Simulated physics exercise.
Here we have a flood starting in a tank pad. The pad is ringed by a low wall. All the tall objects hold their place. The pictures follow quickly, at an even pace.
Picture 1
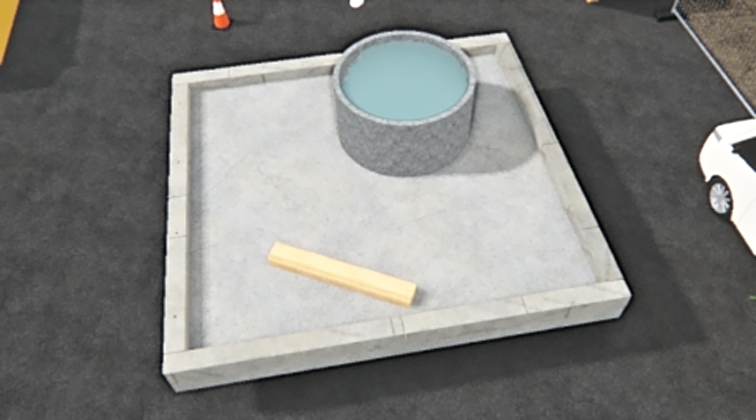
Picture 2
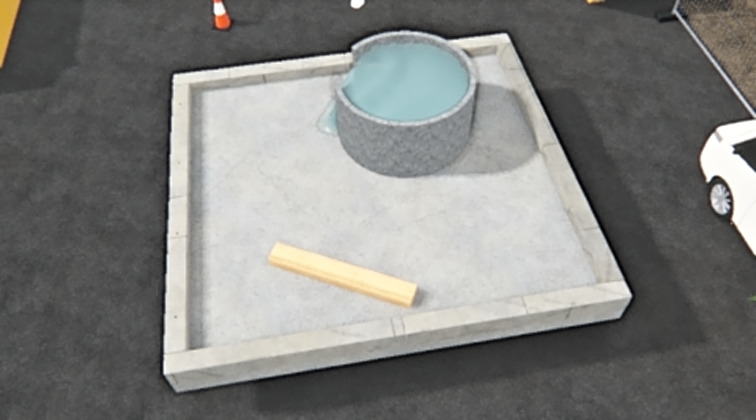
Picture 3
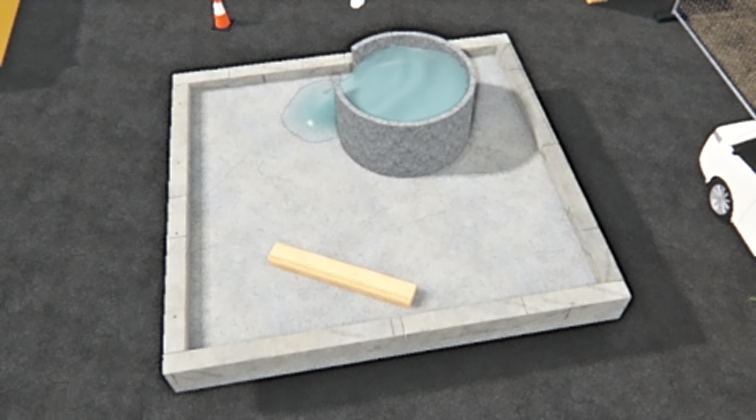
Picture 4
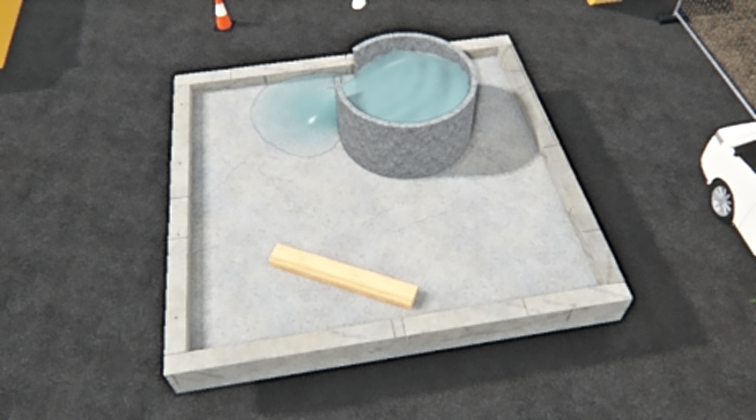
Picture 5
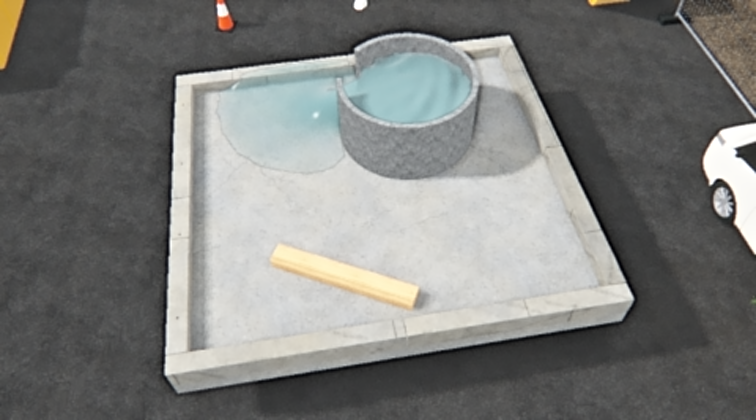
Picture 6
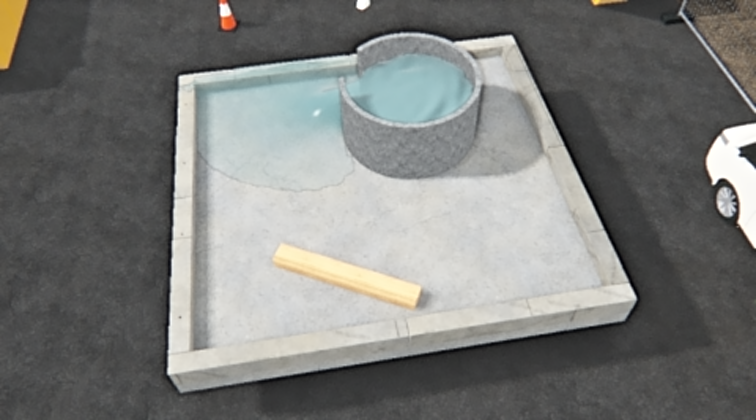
A round stone tank leaks water through a gap, and the water spreads left across the pad.
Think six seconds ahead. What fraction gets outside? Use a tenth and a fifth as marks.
It loses over a fifth.
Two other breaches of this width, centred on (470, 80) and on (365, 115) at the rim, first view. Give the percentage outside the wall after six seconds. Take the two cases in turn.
Roughly 32 per cent, then 8 per cent.
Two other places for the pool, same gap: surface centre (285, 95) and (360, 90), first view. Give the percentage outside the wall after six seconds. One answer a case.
Roughly 44 per cent, then 26 per cent.
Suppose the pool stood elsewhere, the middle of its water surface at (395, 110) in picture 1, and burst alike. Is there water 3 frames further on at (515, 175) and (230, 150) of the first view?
One after the other: Dry, flooded.
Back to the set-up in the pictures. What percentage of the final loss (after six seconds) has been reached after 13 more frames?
About 70 per cent.
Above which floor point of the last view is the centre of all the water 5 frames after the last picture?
Around (358, 124).
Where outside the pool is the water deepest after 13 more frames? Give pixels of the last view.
Around (199, 95).
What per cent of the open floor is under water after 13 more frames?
I make it 45 per cent.
A moment on, water covers 25 % of the floor; the low wall has let 2 % over.
Next, water covers 30 % of the floor; the low wall has let 5 % over.
Then, water covers 40 % of the floor; the low wall has let 19 % over.
Later, water covers 60 % of the floor; the low wall has let 25 % over.
In the end, water covers 85 % of the floor; the low wall has let 26 % over.
